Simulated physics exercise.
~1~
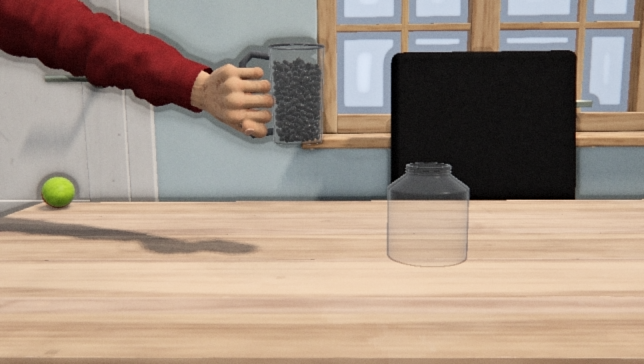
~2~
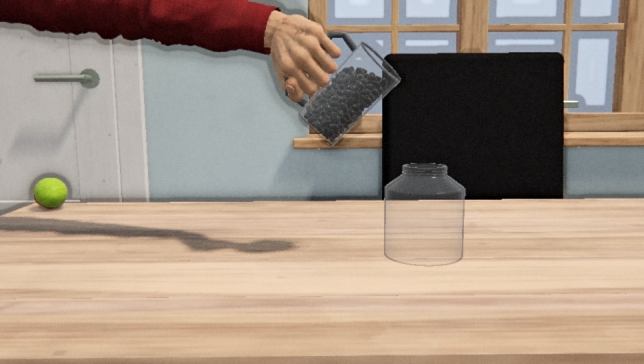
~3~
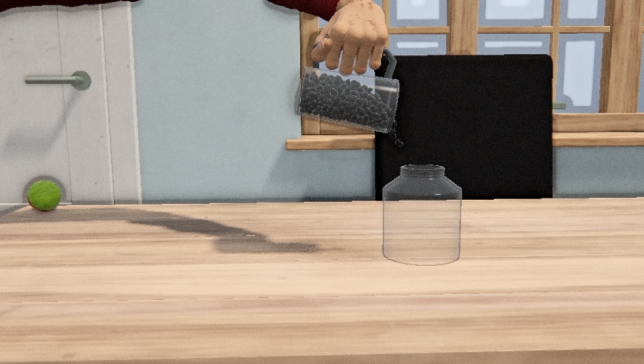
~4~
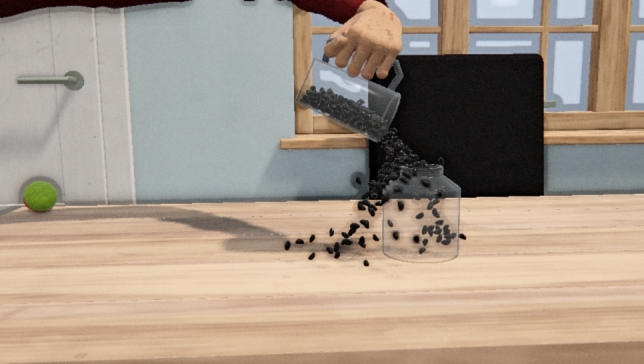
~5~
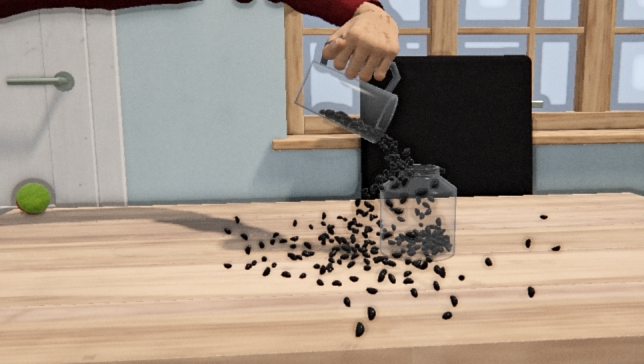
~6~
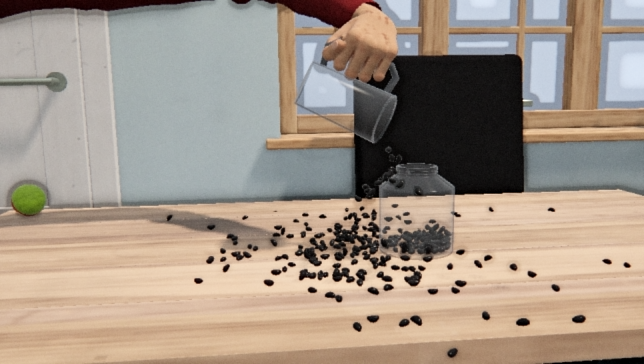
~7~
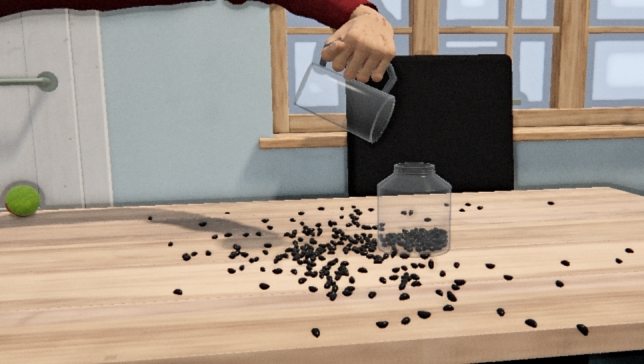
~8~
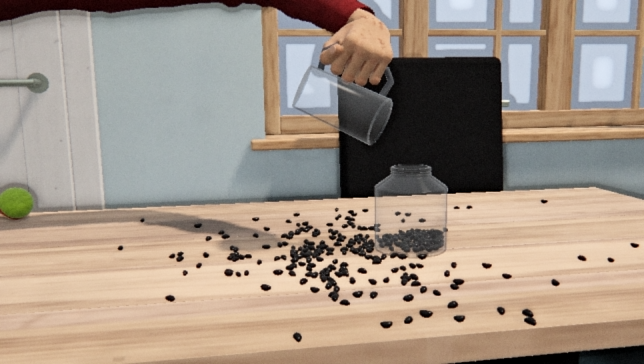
A hand in a red sleeve moved a clear cup of black beans right and tipped it over a glass jar on a wooden table, but most of the beans scattered across the tabletop, leaving the cup empty and the jar only partly filled.
